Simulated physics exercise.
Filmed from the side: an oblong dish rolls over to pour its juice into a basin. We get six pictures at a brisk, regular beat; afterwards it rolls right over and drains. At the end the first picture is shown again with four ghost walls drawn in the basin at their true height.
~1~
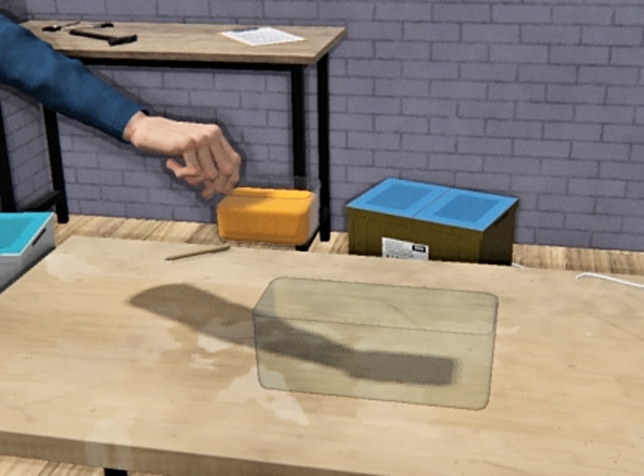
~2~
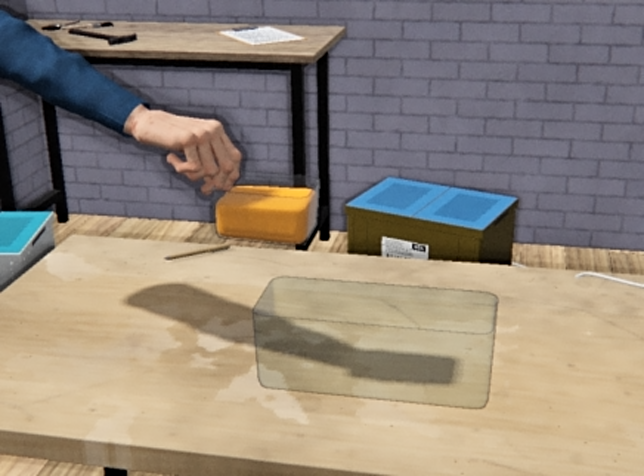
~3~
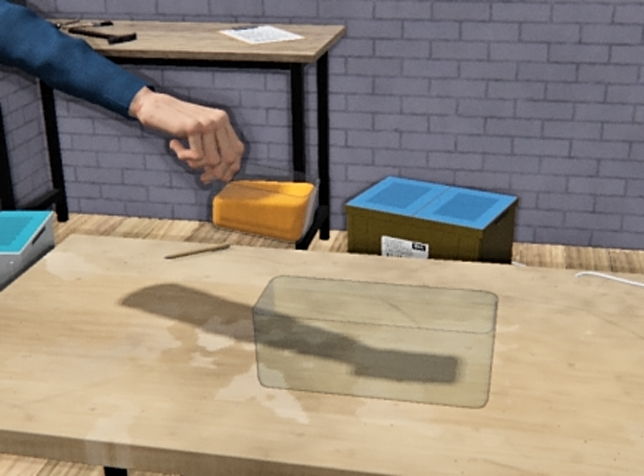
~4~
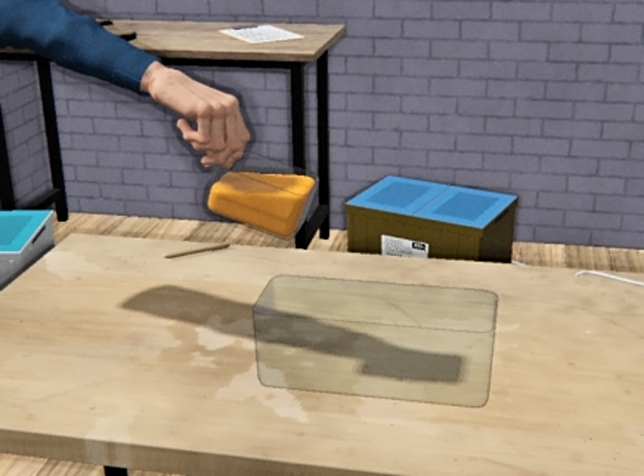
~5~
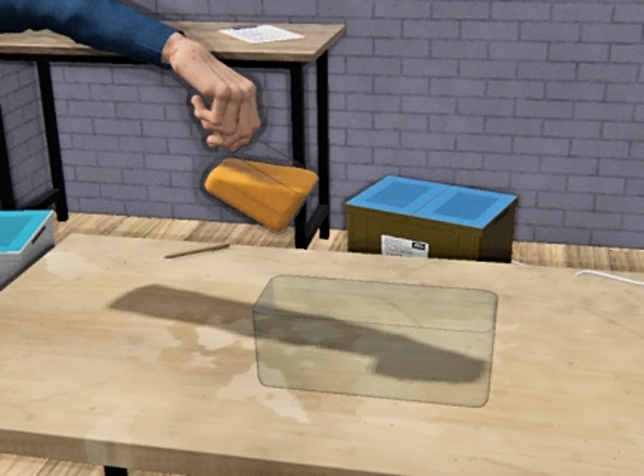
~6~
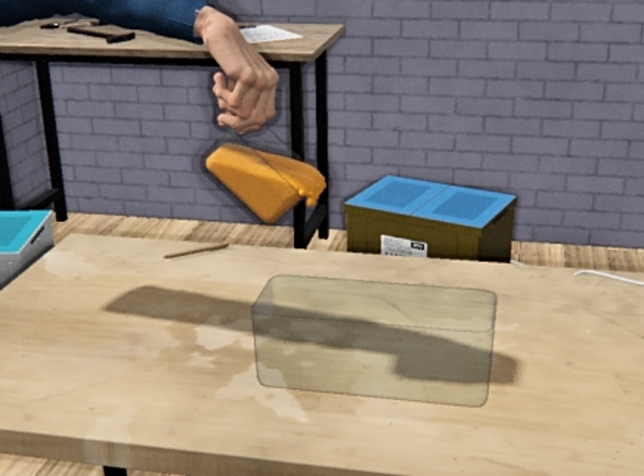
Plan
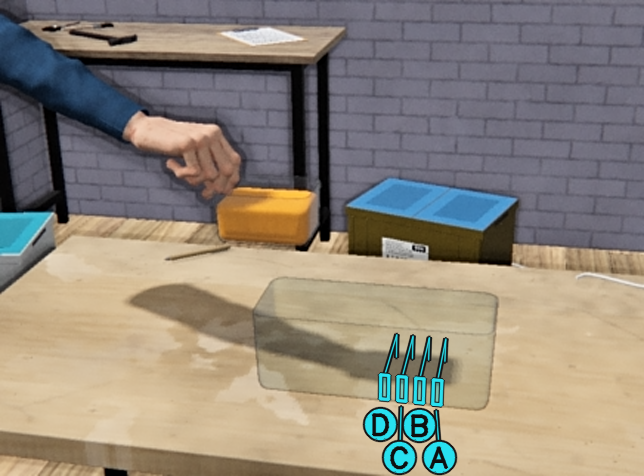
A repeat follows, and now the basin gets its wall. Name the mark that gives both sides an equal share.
Go for C.
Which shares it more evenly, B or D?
Position D.
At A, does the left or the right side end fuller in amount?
The left one.
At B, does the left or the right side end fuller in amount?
The left one.
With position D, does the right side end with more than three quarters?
No, it does not.
On the marked copy, A at (436, 410); B at (418, 408); C at (401, 407); D at (383, 405).
If A is chosen, about 83 % ends left of the wall and 10 % right of it; 6 % is lost outside.
If B is chosen, about 80 % ends left of the wall and 18 % right of it.
If C is chosen, about 51 % ends left of the wall and 44 % right of it; 5 % is lost outside.
If D is chosen, about 33 % ends left of the wall and 63 % right of it; 4 % is lost outside.
